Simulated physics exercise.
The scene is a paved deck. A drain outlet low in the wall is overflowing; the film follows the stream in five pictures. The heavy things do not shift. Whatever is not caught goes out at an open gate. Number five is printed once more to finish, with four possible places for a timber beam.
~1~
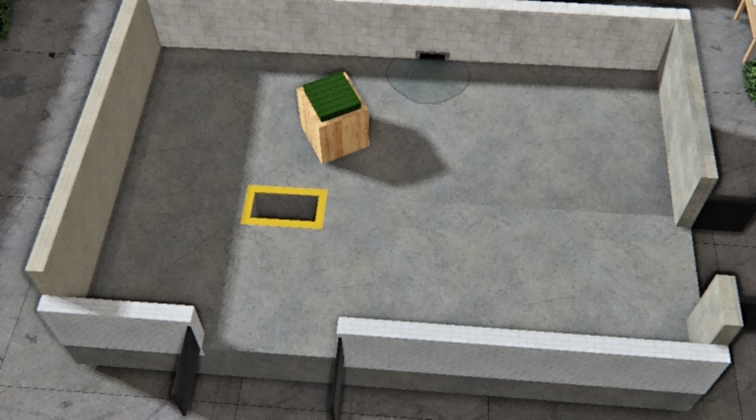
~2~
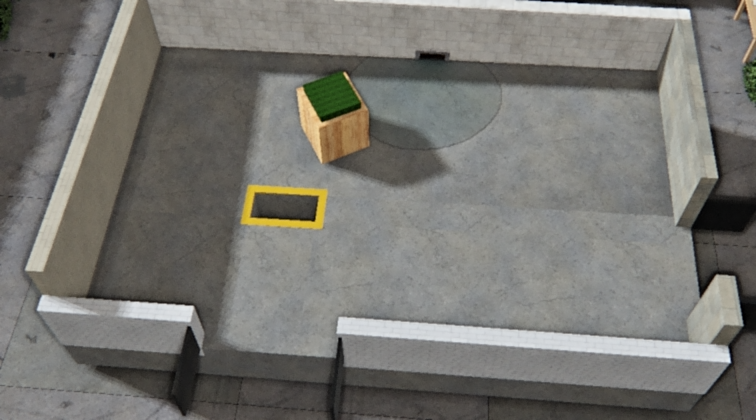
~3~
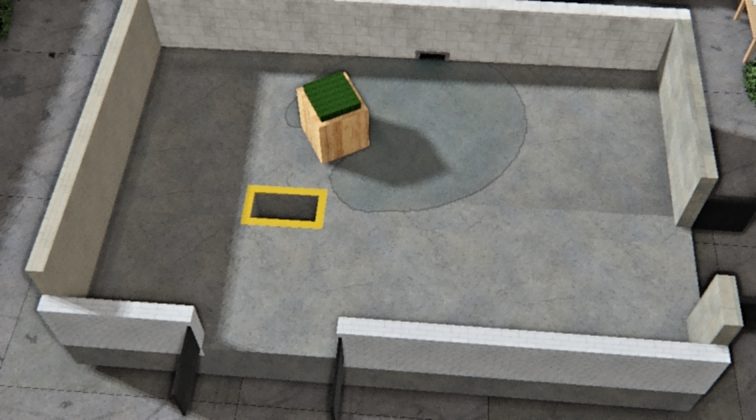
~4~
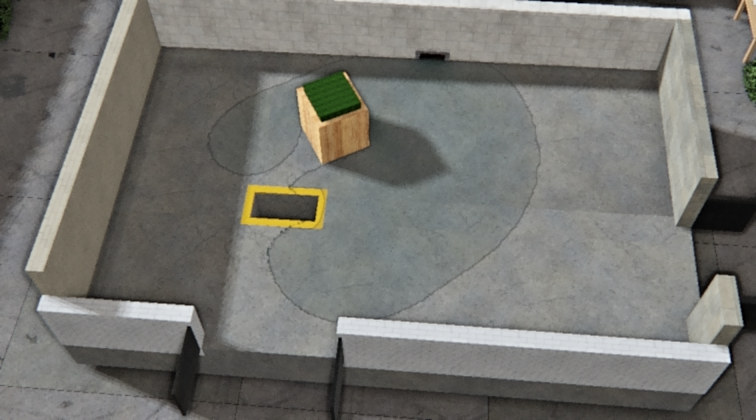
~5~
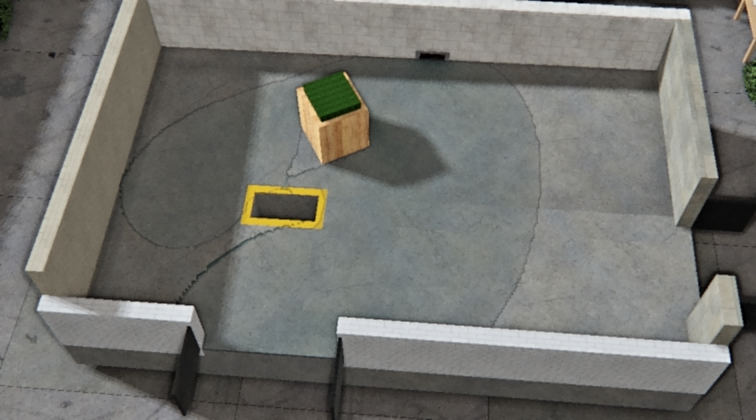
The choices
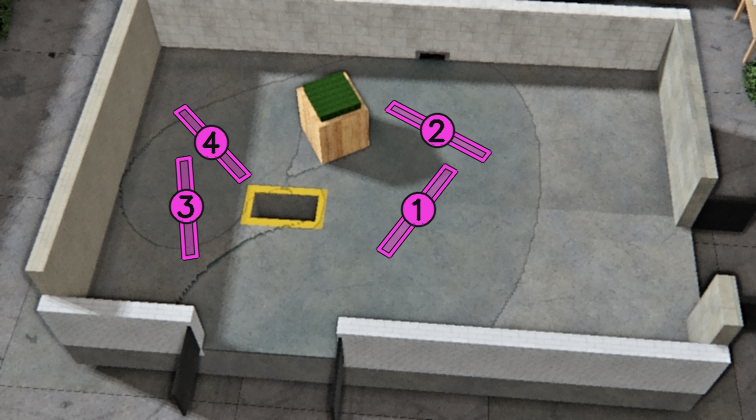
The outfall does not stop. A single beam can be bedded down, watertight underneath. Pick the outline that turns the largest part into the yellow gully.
The best position is 4.
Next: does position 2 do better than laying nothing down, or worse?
Worse.
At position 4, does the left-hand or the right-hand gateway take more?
The left one.
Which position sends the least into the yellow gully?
Position 2.
On the marked copy, 1 from (384, 252) to (450, 168); 2 from (390, 106) to (486, 156); 3 from (183, 158) to (190, 257); 4 from (180, 109) to (244, 177).
With 1, about 11 % of the stream goes into the yellow gully, about 86 % out by the gates.
With 2, about 4 % of the stream goes into the yellow gully, about 93 % out by the gates.
With 3, about 8 % of the stream goes into the yellow gully, about 89 % out by the gates.
With 4, about 20 % of the stream goes into the yellow gully, about 76 % out by the gates.
